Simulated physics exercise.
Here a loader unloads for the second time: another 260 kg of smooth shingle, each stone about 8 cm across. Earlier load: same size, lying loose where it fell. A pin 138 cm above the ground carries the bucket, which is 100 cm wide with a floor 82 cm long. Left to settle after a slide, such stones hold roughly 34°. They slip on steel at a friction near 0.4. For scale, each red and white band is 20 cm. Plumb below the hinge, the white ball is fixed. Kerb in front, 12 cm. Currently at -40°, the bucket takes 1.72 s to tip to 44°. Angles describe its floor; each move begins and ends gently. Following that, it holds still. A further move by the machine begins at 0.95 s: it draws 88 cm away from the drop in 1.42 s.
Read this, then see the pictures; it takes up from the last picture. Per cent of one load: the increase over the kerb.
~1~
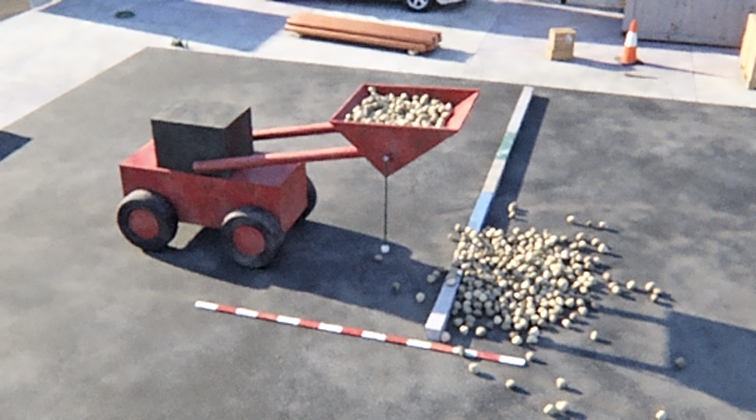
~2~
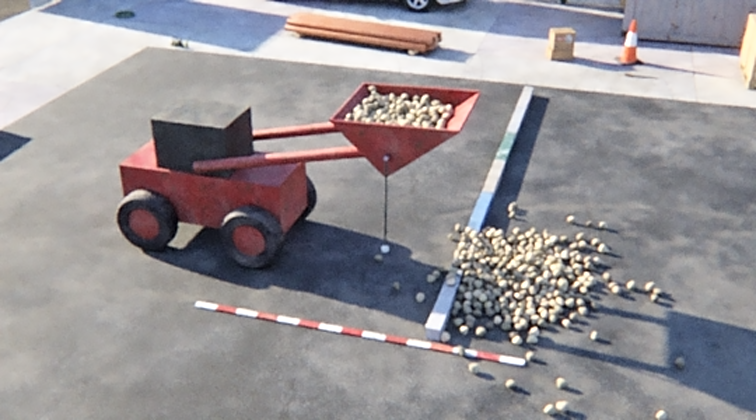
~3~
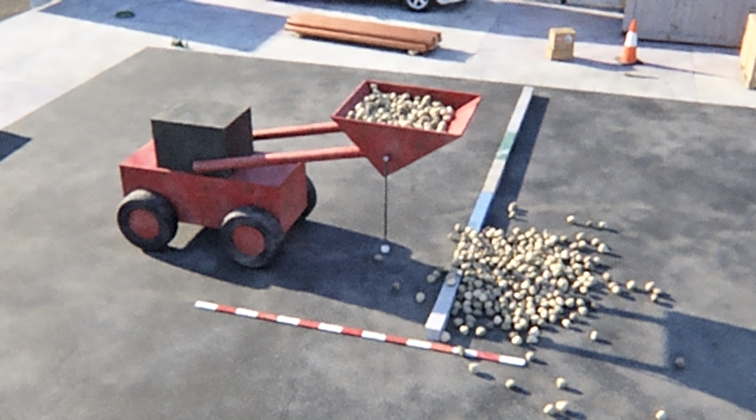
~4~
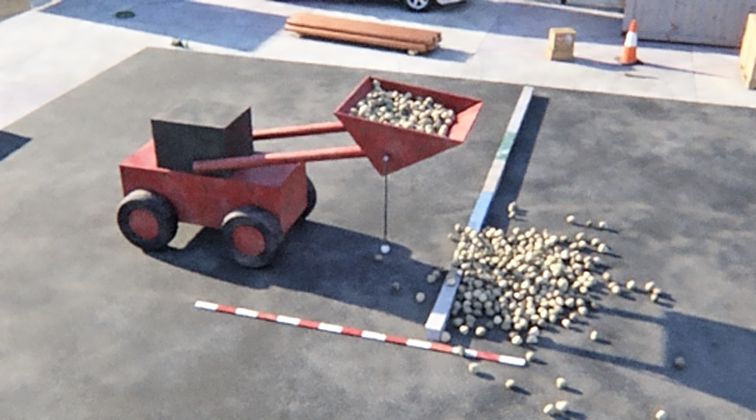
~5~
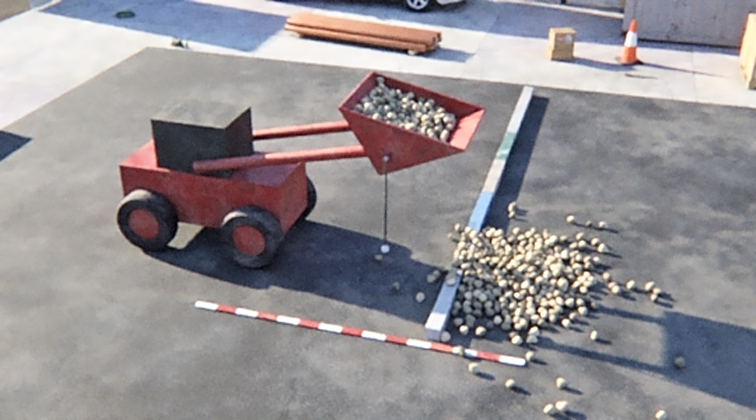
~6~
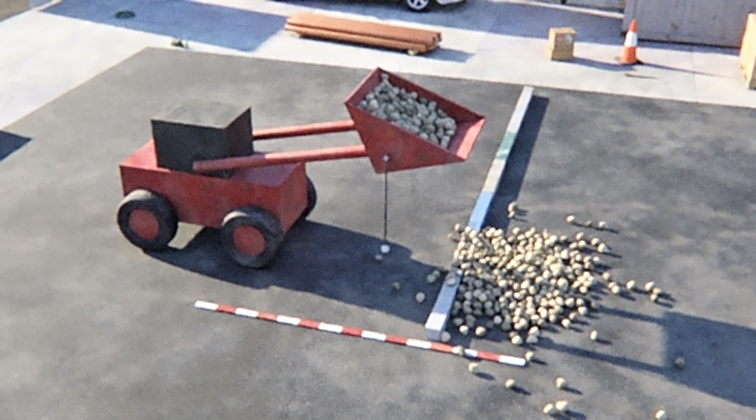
20 percent.
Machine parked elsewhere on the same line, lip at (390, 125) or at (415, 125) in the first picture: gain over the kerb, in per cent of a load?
0 % and 0 %.
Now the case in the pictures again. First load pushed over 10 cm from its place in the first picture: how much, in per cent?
5 %.
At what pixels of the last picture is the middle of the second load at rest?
Around (436, 260).
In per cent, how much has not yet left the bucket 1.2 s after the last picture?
Close to 0 per cent of the load.
Then, 0.7 s after the last picture the floor is at 31°; in per cent of one load, 89 in the bucket, 15 on this side of the kerb, 95 over the kerb; the foremost stones are at (645, 312).
Then, 1.2 s after the last picture the floor is at 44°; in per cent of one load, 2 in the bucket, 84 on this side of the kerb, 114 over the kerb; the foremost stones are at (645, 312).
Then, 2.2 s after the last picture the floor is at 44°; in per cent of one load, 0 in the bucket, 85 on this side of the kerb, 115 over the kerb; the foremost stones are at (645, 312).
Then, 4.8 s after the last picture the floor is at 44°; in per cent of one load, 0 in the bucket, 85 on this side of the kerb, 115 over the kerb; the foremost stones are at (645, 312). Net gain over the kerb, 20.
